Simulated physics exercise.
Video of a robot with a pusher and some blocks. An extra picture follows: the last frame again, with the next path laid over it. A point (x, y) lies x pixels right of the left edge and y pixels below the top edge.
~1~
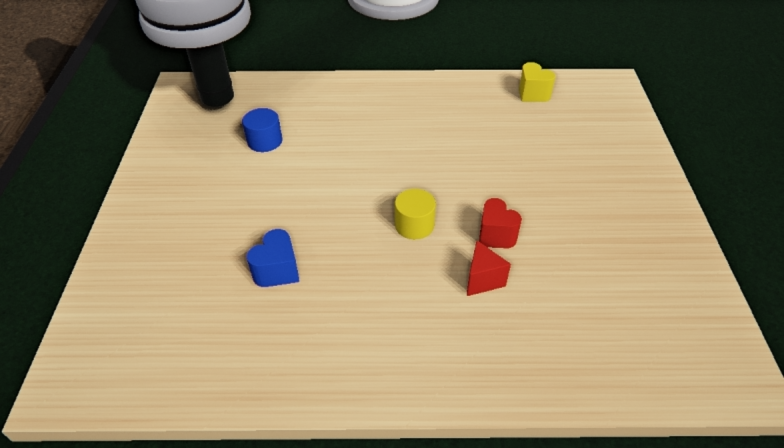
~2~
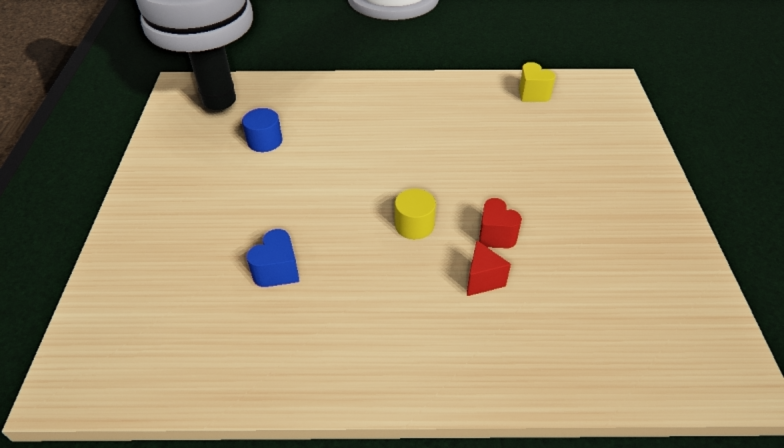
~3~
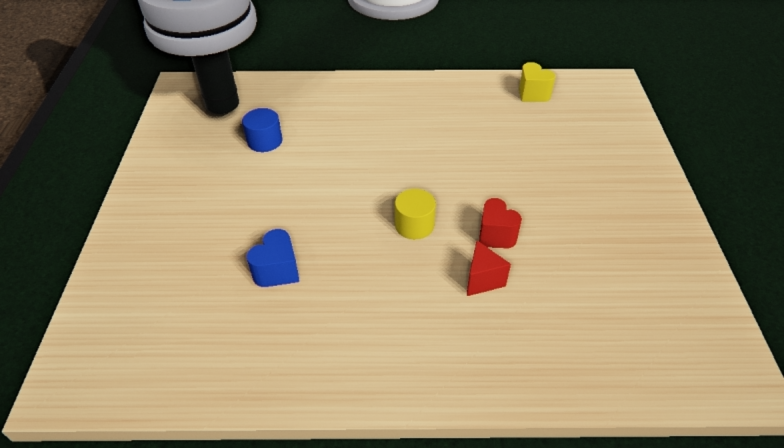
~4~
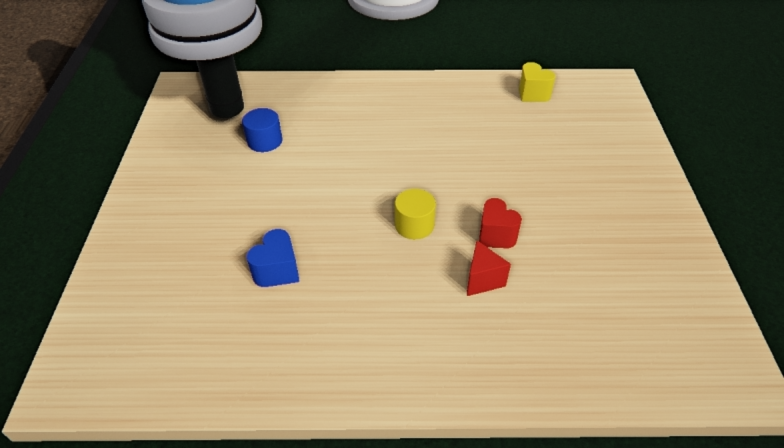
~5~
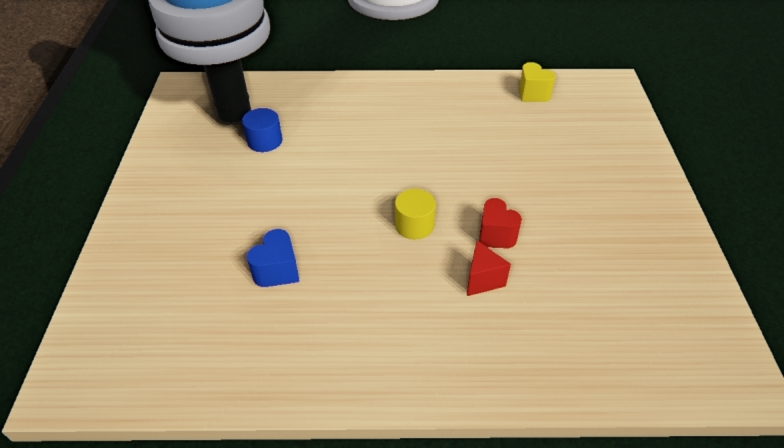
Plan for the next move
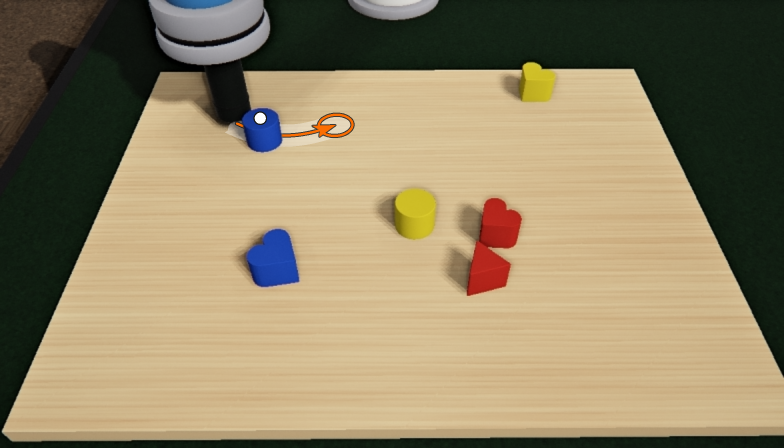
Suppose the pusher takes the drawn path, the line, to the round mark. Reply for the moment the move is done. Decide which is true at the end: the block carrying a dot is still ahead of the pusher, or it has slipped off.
Most likely the block carrying a dot slides off.
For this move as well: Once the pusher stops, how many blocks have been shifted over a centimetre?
Blocks displaced: 1.
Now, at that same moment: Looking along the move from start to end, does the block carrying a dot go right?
I'd say yes.
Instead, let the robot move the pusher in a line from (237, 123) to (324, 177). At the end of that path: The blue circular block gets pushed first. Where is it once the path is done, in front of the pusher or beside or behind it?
Still leading.
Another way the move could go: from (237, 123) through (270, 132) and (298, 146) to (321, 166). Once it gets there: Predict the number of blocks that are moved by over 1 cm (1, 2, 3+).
That push would leave one block displaced by more than about 1 cm.
Path on the board, from (237, 123) through (266, 134) and (302, 134) to (336, 125); the dot is on the blue circular block.
On the path given first. One third of the way, pusher (265, 123); blue circular block (280, 129).
Two thirds of the way, pusher (301, 124); blue circular block (294, 135).
At the end, pusher (335, 115); blue circular block (294, 135).
